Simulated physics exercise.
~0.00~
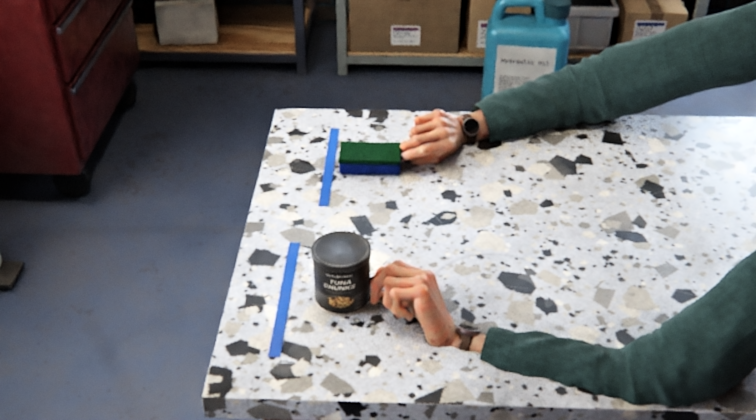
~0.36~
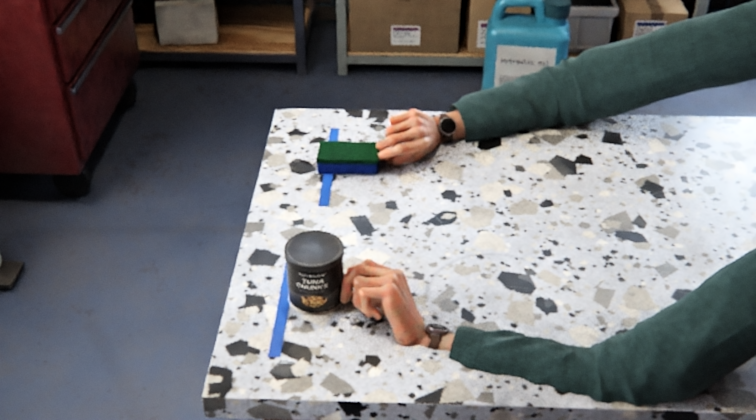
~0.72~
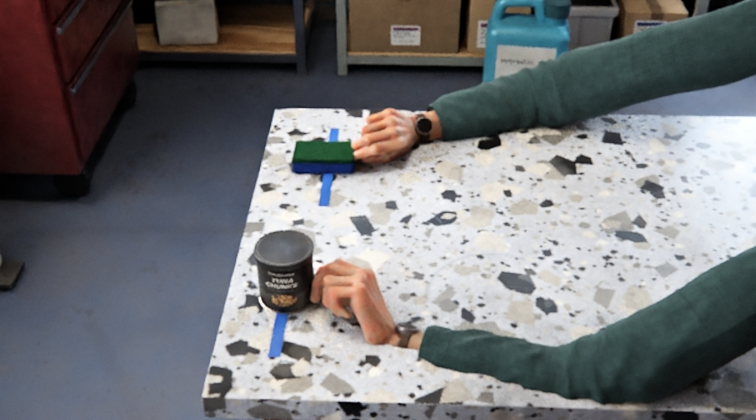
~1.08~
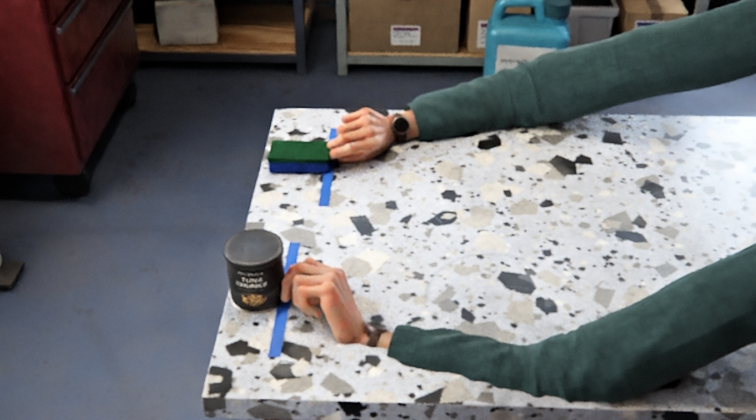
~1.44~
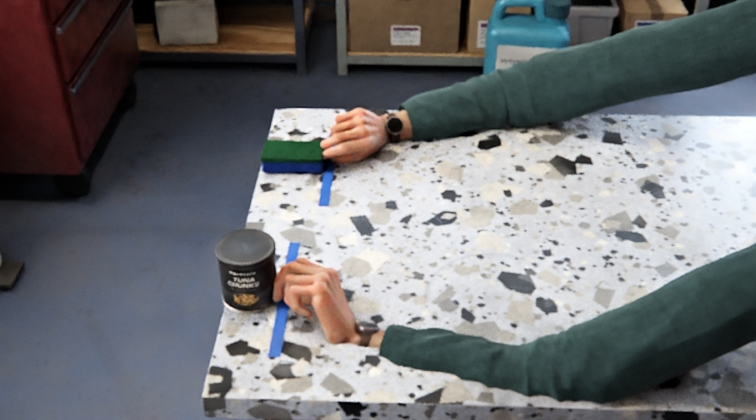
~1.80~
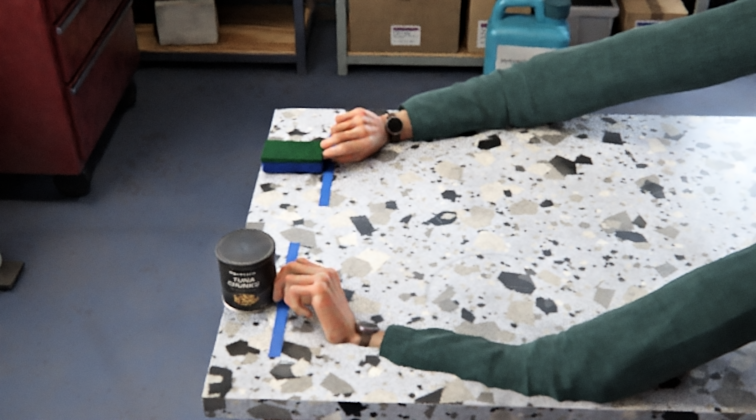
Two hands in green sleeves slowly pushed a black pot and a blue and green sponge left across a speckled table, past strips of blue tape, then stopped near the edge with both still resting on top.
